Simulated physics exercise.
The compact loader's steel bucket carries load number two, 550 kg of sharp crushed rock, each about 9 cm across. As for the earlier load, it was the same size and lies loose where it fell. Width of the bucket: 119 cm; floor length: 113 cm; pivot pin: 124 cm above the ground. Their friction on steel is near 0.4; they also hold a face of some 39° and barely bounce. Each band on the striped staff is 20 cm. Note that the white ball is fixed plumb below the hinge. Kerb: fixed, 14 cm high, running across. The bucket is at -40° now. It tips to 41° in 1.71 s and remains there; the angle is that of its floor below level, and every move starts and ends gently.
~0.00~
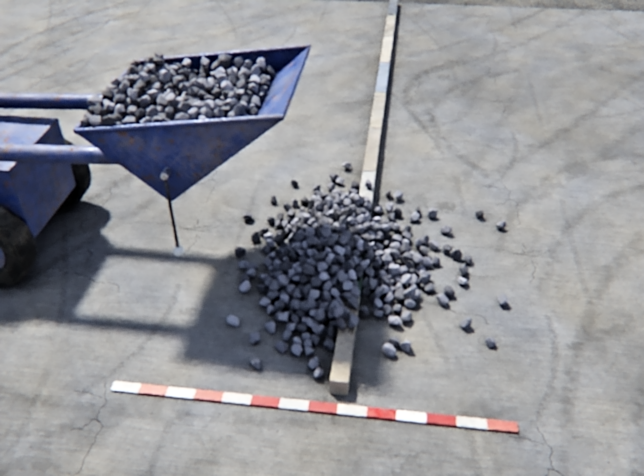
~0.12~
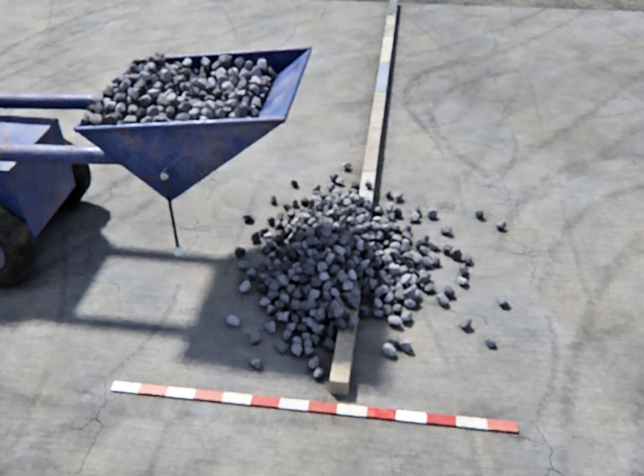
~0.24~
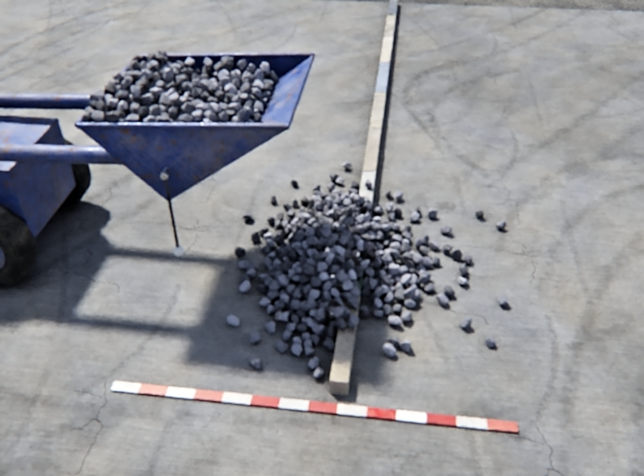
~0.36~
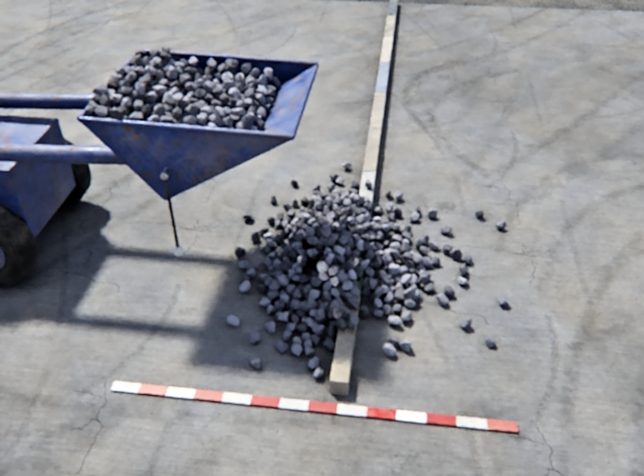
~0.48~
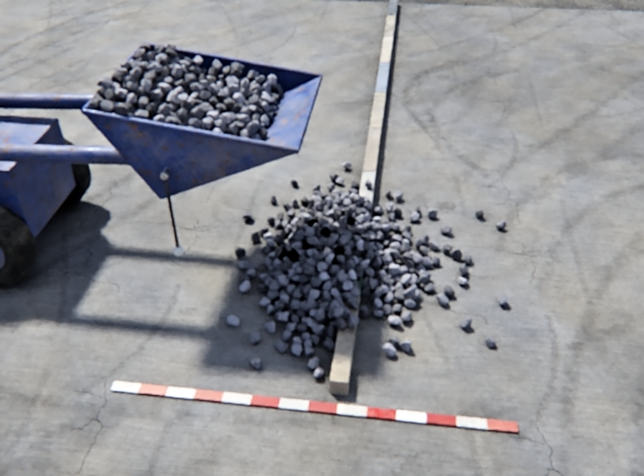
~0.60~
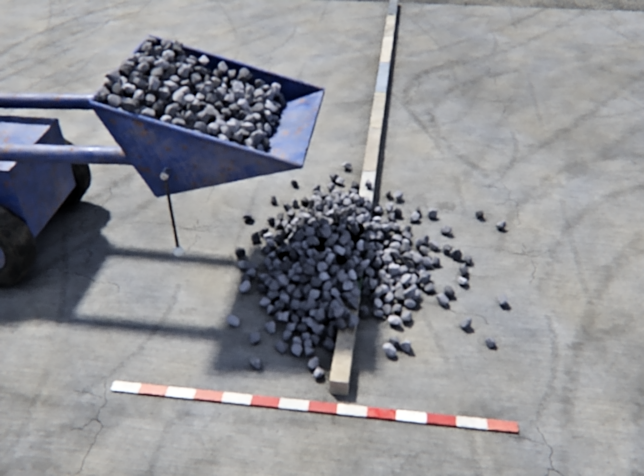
On a sunlit concrete floor, a blue loader at left holds a bucket full of grey stones beside a loose pile heaped across a kerb, behind a red-and-white staff. The bucket barely moves at first, then tilts steadily clockwise, its right lip lowering as the stones inside shift slightly.
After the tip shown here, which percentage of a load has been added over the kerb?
Roughly 9 out of 100.
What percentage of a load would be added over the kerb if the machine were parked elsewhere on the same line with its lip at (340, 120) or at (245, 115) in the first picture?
First place about 60 %, second about 0 %.
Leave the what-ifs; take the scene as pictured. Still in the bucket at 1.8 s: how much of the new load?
Close to 50 per cent of the load.
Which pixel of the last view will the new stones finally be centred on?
They settle centred around (296, 240).
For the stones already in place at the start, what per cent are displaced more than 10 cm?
Roughly 5 % of them.
After 1.3 s the floor is at 28°; in per cent of one load, 100 in the bucket, 80 on this side of the kerb, 20 over the kerb; the foremost stones are at (479, 274).
After 1.8 s the floor is at 41°; in per cent of one load, 51 in the bucket, 129 on this side of the kerb, 20 over the kerb; the foremost stones are at (479, 274).
After 2.2 s the floor is at 41°; in per cent of one load, 21 in the bucket, 155 on this side of the kerb, 24 over the kerb; the foremost stones are at (479, 274).
After 5.0 s the floor is at 41°; in per cent of one load, 3 in the bucket, 168 on this side of the kerb, 29 over the kerb; the foremost stones are at (479, 274). Net gain over the kerb, 9.
